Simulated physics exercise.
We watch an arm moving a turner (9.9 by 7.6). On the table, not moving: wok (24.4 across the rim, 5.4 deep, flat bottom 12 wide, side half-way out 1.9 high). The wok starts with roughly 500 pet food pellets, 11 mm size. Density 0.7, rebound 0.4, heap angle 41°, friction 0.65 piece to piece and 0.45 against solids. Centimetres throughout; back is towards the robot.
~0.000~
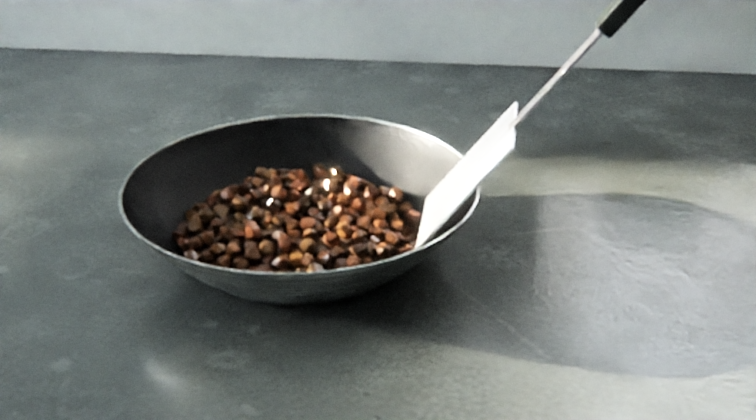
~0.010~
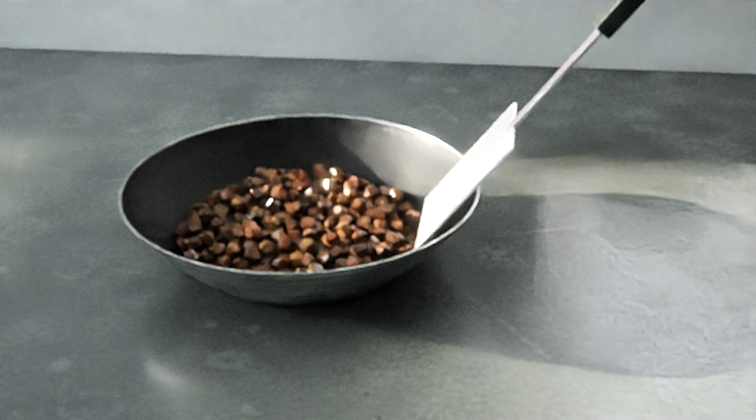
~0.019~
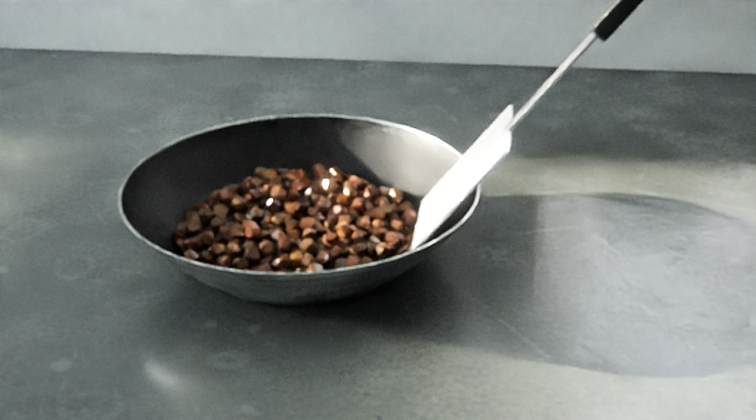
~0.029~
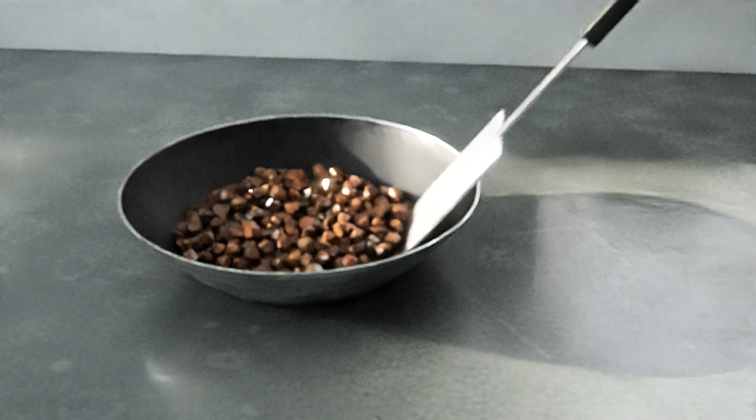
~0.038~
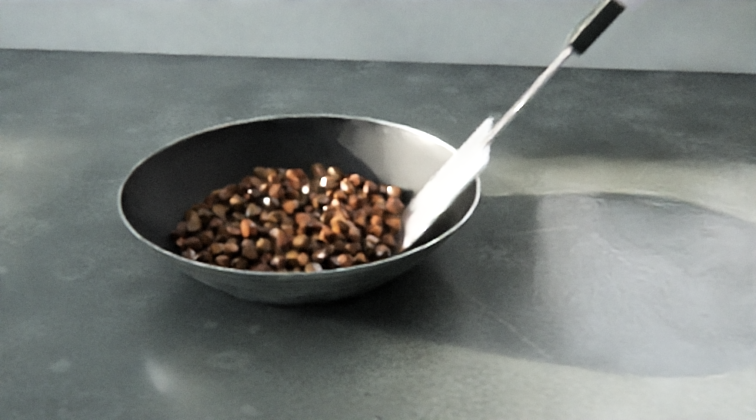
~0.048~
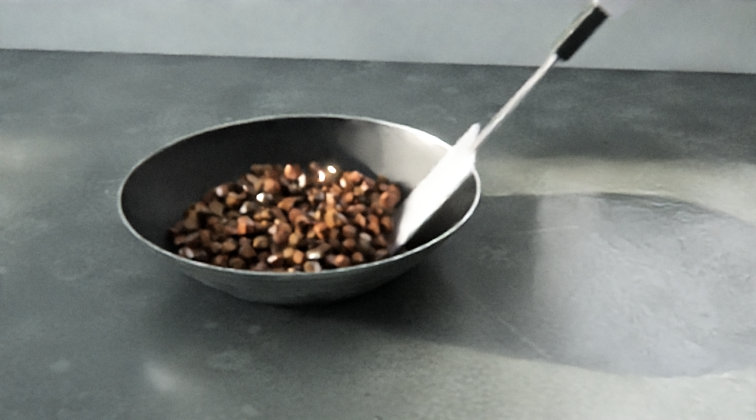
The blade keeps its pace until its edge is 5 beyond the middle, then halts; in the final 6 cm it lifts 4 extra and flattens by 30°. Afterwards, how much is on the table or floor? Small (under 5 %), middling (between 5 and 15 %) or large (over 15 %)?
A middling share, between 5 and 15 %, ends on the table or floor.
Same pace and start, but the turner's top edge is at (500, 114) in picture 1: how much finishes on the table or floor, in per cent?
Some 15 per cent.
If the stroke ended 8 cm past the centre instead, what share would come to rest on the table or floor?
Then about 35 per cent.
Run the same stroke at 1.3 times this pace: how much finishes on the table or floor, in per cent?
About 25 per cent.
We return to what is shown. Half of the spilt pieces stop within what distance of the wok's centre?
Some 18 cm.
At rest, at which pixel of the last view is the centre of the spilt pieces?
Near (71, 236).
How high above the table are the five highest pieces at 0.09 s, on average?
About 6 cm.
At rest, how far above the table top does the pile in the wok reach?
Roughly 7.0 cm.
After 0.09 s, sloping 52°, highest piece 6 above the table; 496 in the wok.
After 0.12 s, sloping 40°, highest piece 7 above the table; 496 in the wok.
After 0.34 s, sloping 22°, highest piece 7 above the table; 448 in the wok, 29 on the table or floor, 19 on the blade or in flight.
After 1.39 s, sloping 22°, highest piece 7 above the table; 447 in the wok, 49 on the table or floor.
In the end, 447 in the wok, 49 on the table or floor. That is 10 % on the table or floor.
